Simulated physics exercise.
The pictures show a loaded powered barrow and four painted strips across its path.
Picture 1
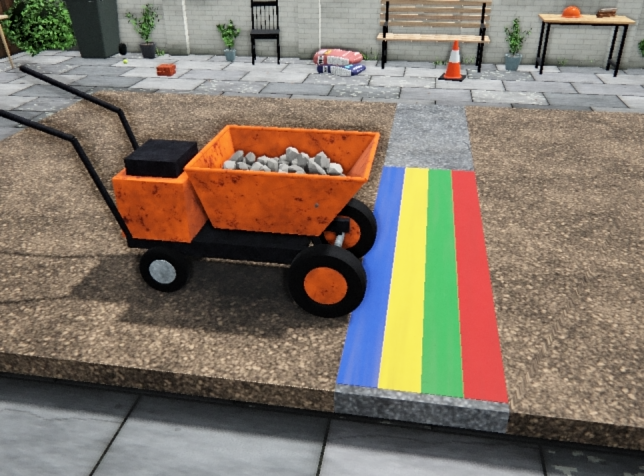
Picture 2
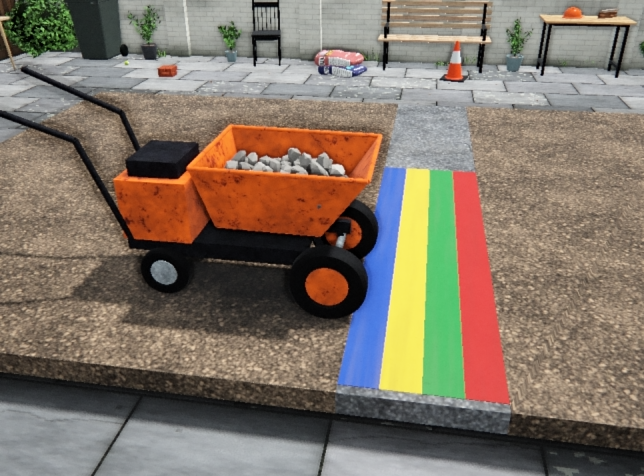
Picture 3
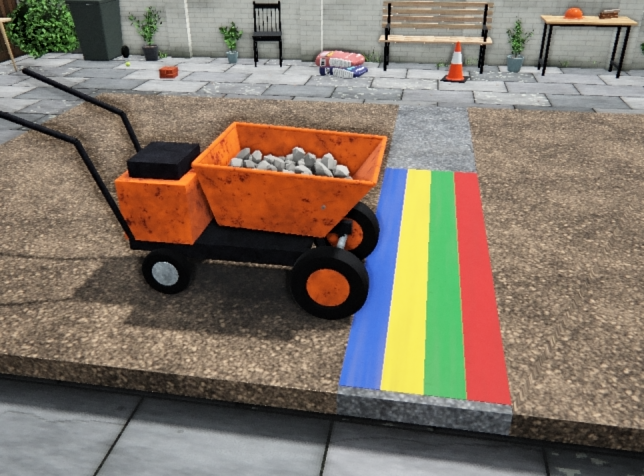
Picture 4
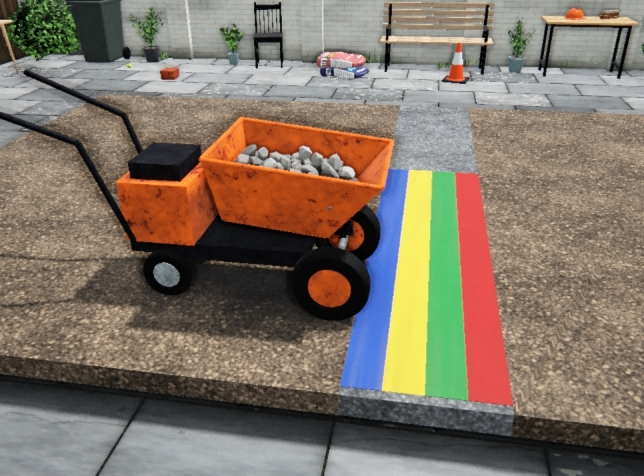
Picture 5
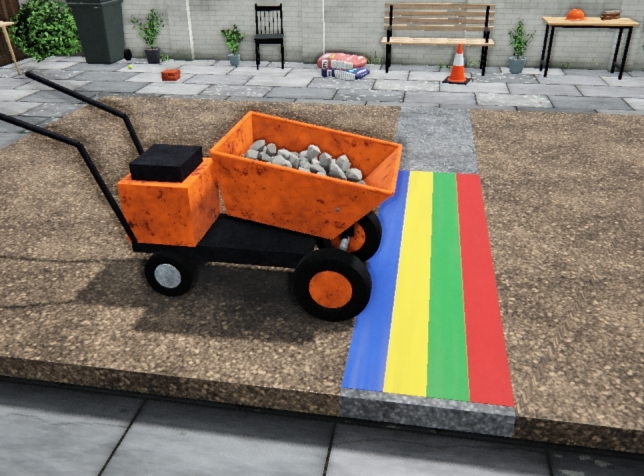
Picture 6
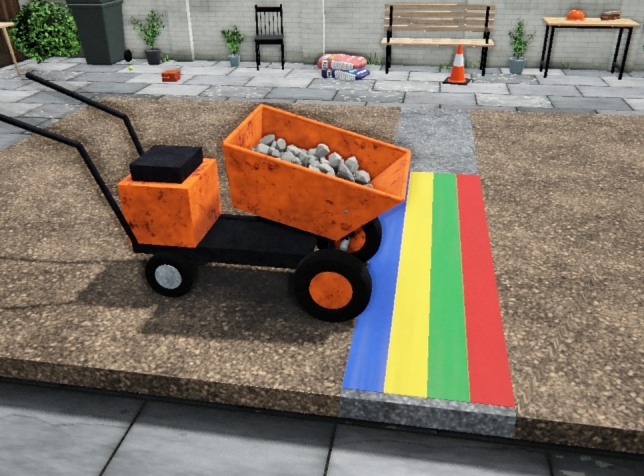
In a paved yard, an orange barrow's stone-filled skip gradually tilts forward to the right.
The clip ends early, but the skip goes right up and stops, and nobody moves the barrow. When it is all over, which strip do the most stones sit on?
On the red strip.
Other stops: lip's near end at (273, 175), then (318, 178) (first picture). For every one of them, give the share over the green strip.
The first gives 20 %, the second 30 %.
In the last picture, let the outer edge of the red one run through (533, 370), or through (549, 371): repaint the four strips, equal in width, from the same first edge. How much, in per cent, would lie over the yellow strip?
Shares: Near 0 %; near 0 %.
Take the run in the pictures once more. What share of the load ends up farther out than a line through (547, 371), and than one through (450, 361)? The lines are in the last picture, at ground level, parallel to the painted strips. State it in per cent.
10 % and 70 %.
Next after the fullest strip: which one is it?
Runner-up - green.
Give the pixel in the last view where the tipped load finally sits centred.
Resting centre, last picture - approx. (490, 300).
Shortly afterwards, skip tipped steeply; the whole lot in the skip.
Next, skip tipped steeply; all but a few in the skip; only a few over the green strip; only a few over the red strip.
Some moments later, skip tipped right over; near a third in the skip; a little over the green strip; near a quarter over the red strip; near a quarter off the paint.
In the end, skip tipped right over; near a quarter in the skip; none at all over the blue strip; only a few over the yellow strip; a little over the green strip; near a third over the red strip; near a third off the paint.
